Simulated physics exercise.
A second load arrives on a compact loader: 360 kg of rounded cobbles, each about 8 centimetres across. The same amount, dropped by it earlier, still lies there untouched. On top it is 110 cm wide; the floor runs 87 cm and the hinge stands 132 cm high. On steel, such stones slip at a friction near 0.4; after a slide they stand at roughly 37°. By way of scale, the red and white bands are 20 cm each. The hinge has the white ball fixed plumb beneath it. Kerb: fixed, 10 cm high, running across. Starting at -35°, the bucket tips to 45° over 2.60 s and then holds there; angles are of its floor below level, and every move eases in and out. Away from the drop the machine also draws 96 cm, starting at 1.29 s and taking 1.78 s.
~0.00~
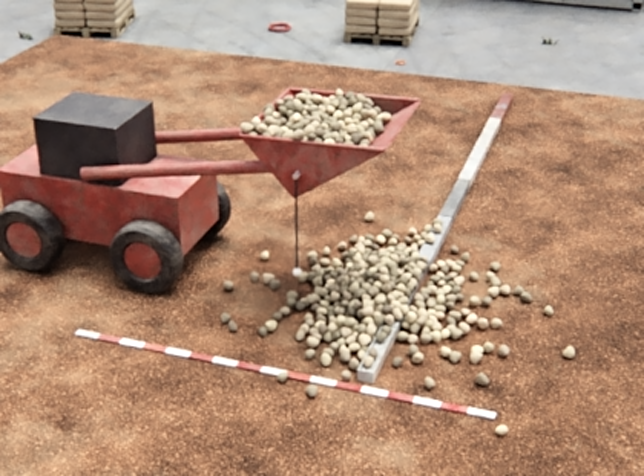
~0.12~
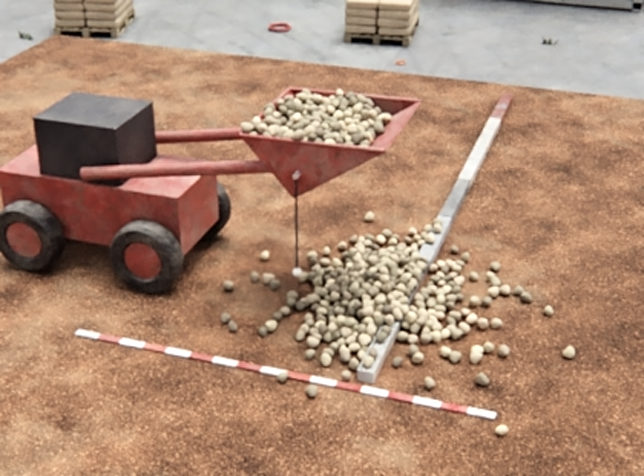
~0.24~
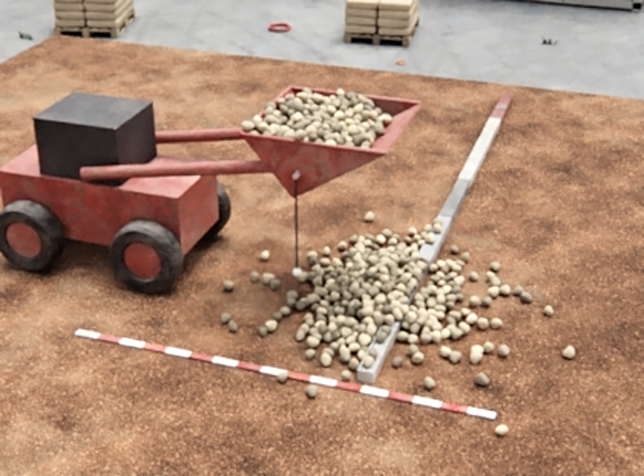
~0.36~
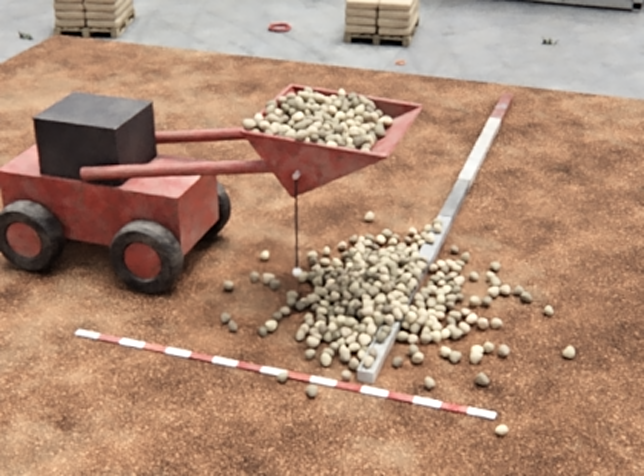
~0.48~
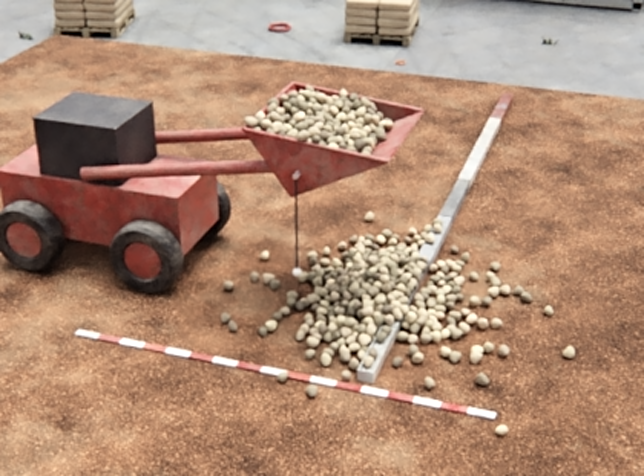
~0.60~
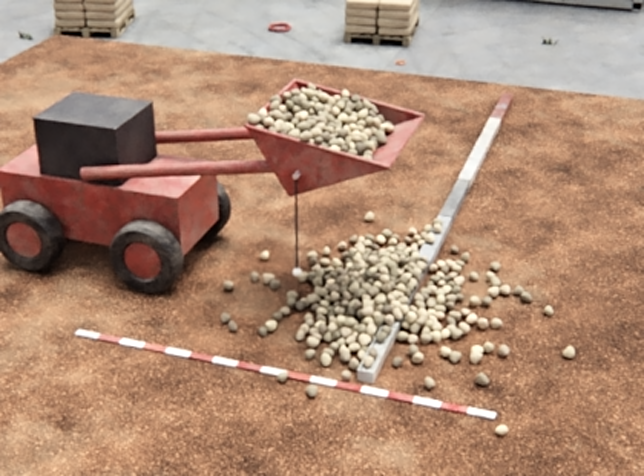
In the video, a red wheeled machine holds a bucket of pale, rounded stones above a still heap lying across a kerb on brown ground; the bucket stays steady, then tilts slightly, its front lip lowering and the stones shifting a little.
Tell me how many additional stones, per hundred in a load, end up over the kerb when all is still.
Some 18 in every hundred.
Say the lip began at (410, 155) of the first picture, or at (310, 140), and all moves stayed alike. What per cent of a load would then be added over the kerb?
Roughly 40 and 0 per cent, in that order.
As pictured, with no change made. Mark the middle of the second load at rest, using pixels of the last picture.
In the last view, somewhere near (356, 280).
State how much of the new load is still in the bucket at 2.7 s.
About 0 per cent.
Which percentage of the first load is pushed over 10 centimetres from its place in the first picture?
10 %.
After 2.0 s the floor is at 33°; in per cent of one load, 57 in the bucket, 123 on this side of the kerb, 20 over the kerb; the foremost stones are at (518, 342).
After 2.7 s the floor is at 45°; in per cent of one load, 0 in the bucket, 163 on this side of the kerb, 37 over the kerb; the foremost stones are at (524, 333).
After 3.5 s the floor is at 45°; in per cent of one load, 0 in the bucket, 162 on this side of the kerb, 38 over the kerb; the foremost stones are at (532, 316).
After 6.1 s the floor is at 45°; in per cent of one load, 0 in the bucket, 162 on this side of the kerb, 38 over the kerb; the foremost stones are at (532, 316). Net gain over the kerb, 18.
